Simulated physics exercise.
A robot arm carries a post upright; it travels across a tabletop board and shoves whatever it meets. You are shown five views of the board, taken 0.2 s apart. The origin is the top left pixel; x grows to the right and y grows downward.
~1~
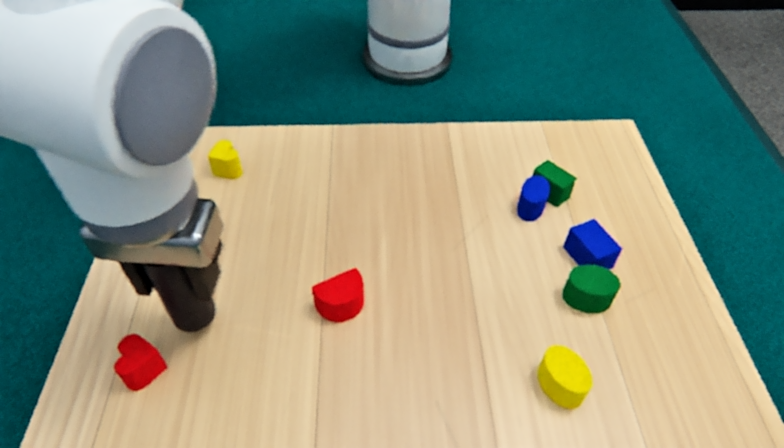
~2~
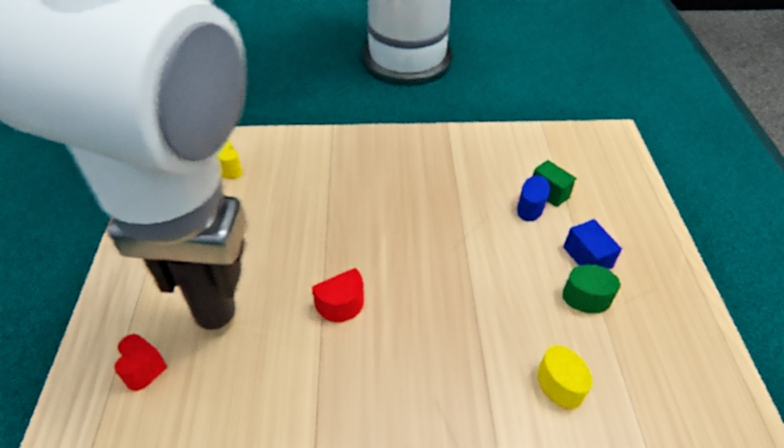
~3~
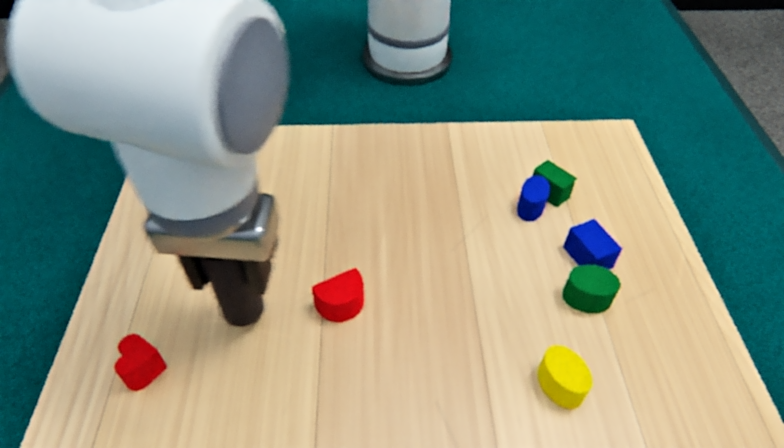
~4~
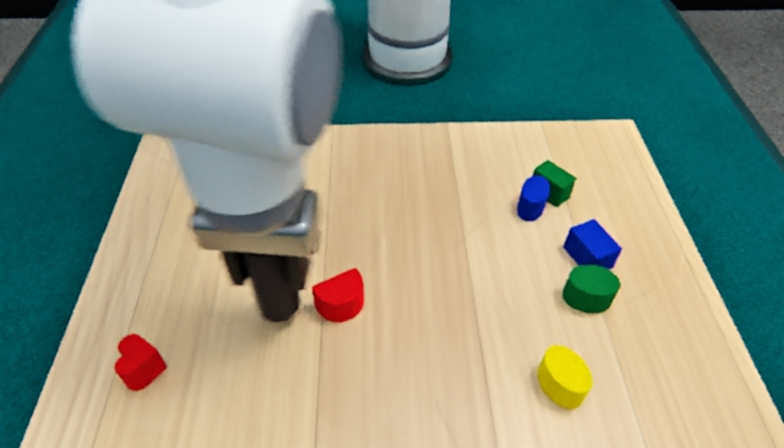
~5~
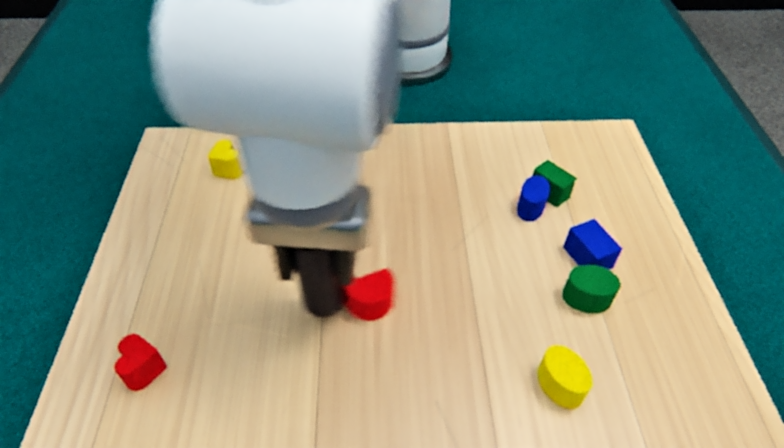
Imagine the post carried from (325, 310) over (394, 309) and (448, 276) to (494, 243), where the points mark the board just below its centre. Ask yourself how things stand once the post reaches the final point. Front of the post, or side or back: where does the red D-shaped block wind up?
Beside or behind, I predict.
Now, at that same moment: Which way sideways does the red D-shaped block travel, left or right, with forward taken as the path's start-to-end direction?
Shifts right.
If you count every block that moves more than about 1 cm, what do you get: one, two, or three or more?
Moved: Just one.
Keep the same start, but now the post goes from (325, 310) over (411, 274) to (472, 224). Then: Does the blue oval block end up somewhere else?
It seems not.
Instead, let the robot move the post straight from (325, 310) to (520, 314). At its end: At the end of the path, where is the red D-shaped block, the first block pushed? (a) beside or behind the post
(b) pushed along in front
My pick is b.
The first path, step by step. One third of the way, post at (396, 298); red D-shaped block at (444, 284).
Two thirds of the way, post at (450, 265); red D-shaped block at (489, 276), turned 85° clockwise.
At the end, post at (496, 232); red D-shaped block at (494, 274), turned 105° clockwise; blue oval block not moved.
